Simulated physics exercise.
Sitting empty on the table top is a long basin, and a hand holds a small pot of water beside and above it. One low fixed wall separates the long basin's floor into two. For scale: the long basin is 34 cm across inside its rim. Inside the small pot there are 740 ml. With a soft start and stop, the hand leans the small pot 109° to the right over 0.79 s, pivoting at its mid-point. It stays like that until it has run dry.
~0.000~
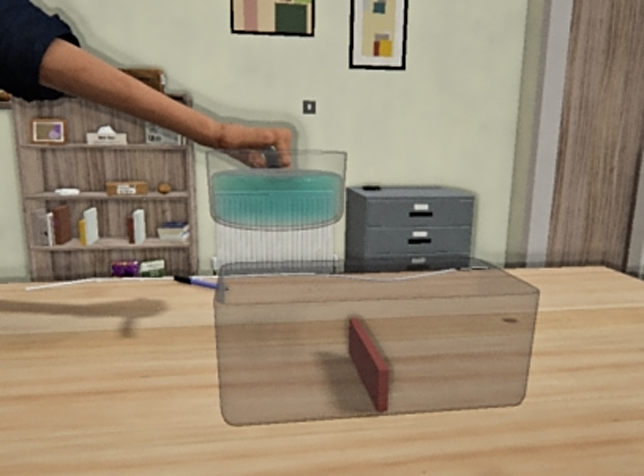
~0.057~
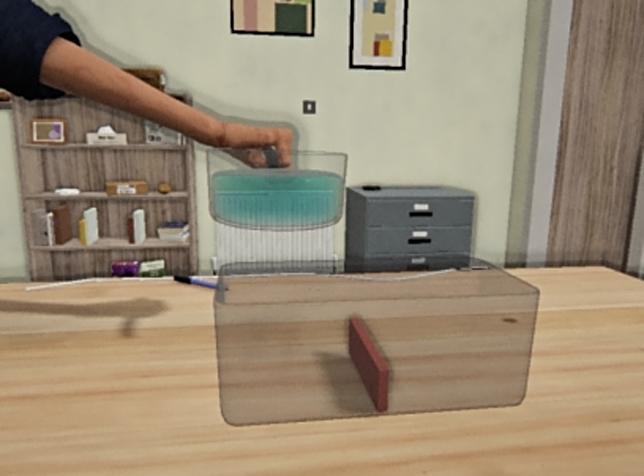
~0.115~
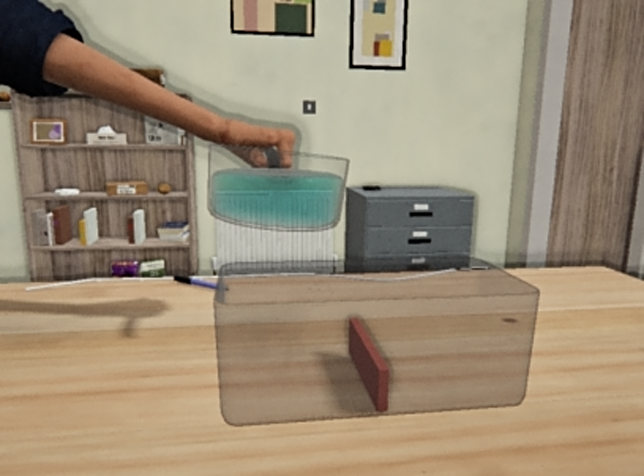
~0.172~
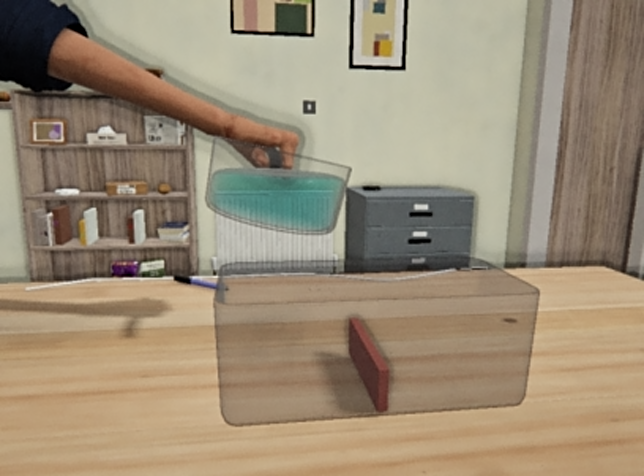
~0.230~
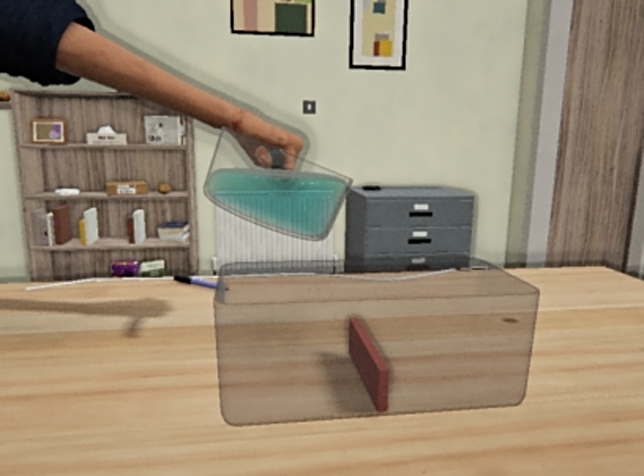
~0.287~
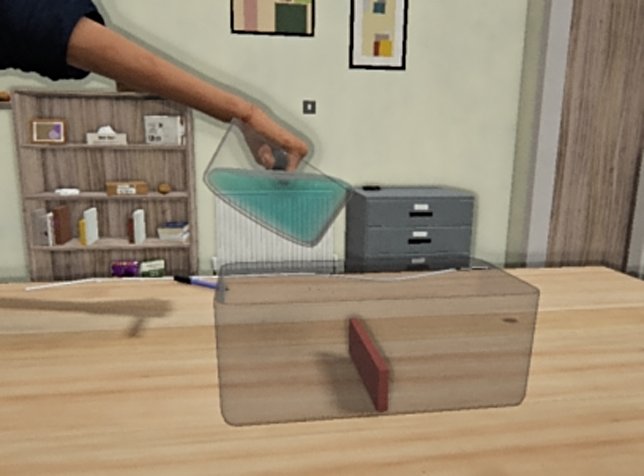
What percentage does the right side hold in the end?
About 62 per cent.
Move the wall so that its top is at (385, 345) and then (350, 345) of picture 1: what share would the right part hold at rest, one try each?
Result: 35 per cent, then 75 per cent.
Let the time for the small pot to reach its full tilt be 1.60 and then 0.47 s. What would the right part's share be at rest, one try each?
75 then 45 %.
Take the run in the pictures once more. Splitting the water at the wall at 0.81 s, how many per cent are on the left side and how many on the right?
Near 30 on the left, 62 on the right.
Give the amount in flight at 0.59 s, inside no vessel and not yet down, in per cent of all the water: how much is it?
Some 30 per cent, I reckon.
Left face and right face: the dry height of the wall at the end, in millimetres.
On the left it's about 38 mm; on the right, about 30 mm.
After 0.59 s the tilt is 92° and 28 per cent is still to pour, 5 is left of the wall and 38 right of it.
After 0.81 s the tilt is 109° and 5 per cent is still to pour, 30 is left of the wall and 62 right of it.
After 1.04 s the tilt is 109° and 0 per cent is still to pour, 38 is left of the wall and 62 right of it.
After 1.29 s the tilt is 109° and 0 per cent is still to pour, 38 is left of the wall and 62 right of it.
In the end 38 per cent lies left of the wall, 62 right of it and 0 outside.
